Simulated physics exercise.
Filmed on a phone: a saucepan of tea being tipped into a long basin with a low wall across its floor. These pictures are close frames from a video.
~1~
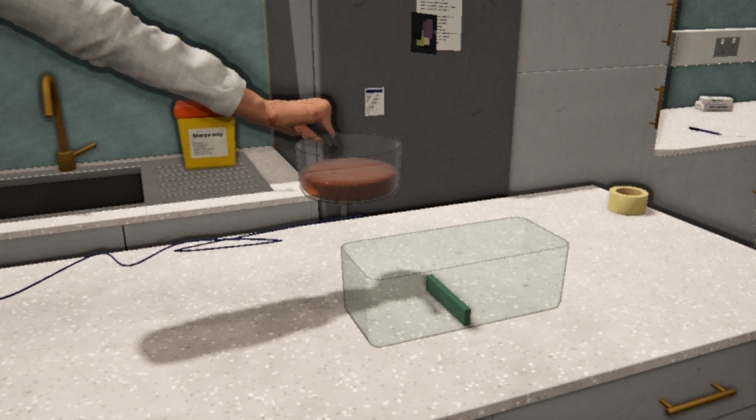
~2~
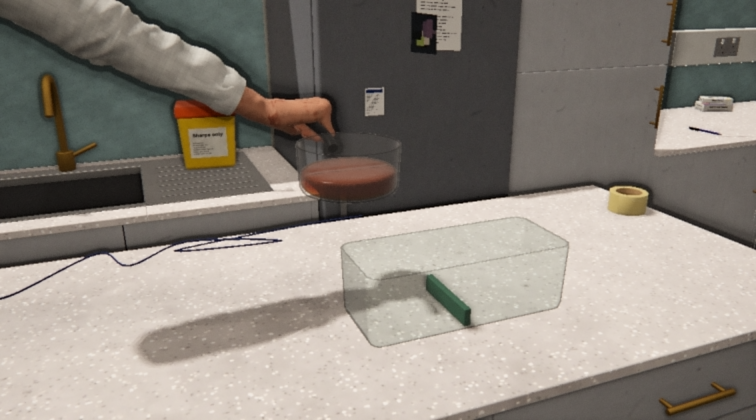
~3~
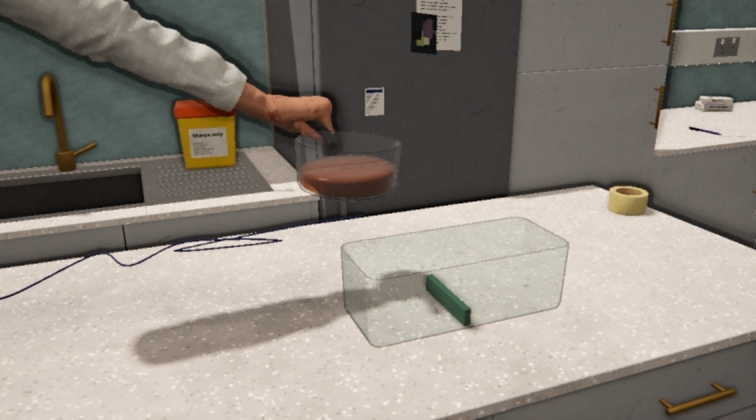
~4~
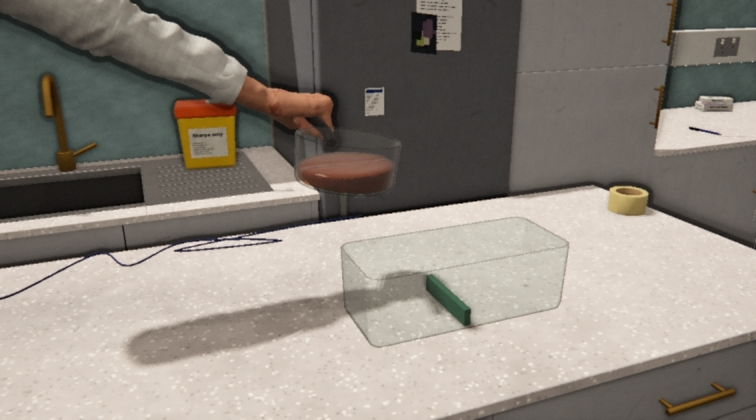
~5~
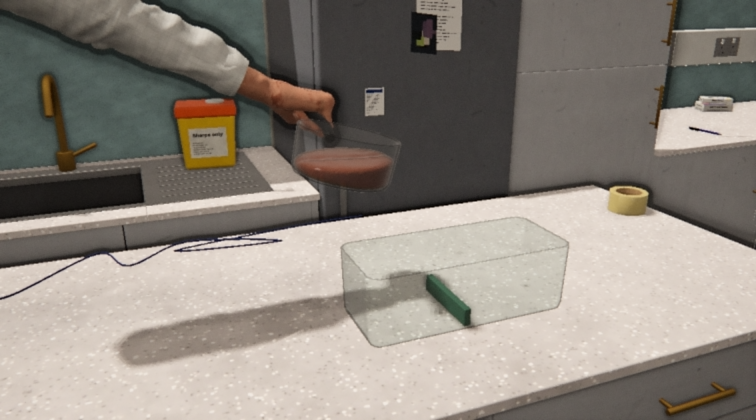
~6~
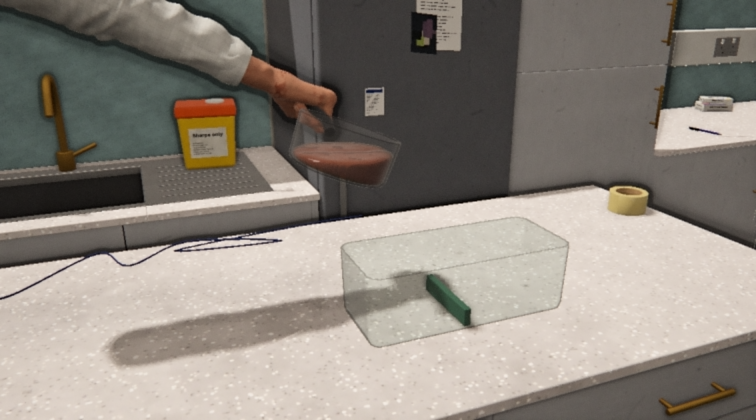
A hand slowly tilting a clear pan of reddish-brown tea rightward above a long transparent basin with a low green wall inside.
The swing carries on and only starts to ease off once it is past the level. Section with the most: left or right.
Right.
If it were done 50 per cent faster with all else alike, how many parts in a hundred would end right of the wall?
It comes to some 80 per cent.
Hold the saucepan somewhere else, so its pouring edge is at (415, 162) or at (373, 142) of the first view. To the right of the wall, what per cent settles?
Roughly 90 per cent, then roughly 15 per cent.
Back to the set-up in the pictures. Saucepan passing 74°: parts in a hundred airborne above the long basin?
Some 40 per cent, I'd say.
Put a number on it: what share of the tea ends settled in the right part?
Share approx. 80 %.
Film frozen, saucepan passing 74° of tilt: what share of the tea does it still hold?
Around 60 percent remains.
A moment on, the tilt is 74° and 59 per cent is still to pour, 1 is left of the wall and 0 right of it.
Next, the tilt is 101° and 12 per cent is still to pour, 10 is left of the wall and 51 right of it.
Then the tilt is 103° and 1 per cent is still to pour, 15 is left of the wall and 80 right of it.
Later the tilt is 103° and 0 per cent is still to pour, 17 is left of the wall and 81 right of it.
Finally, 17 per cent lies left of the wall, 81 right of it and 2 outside.
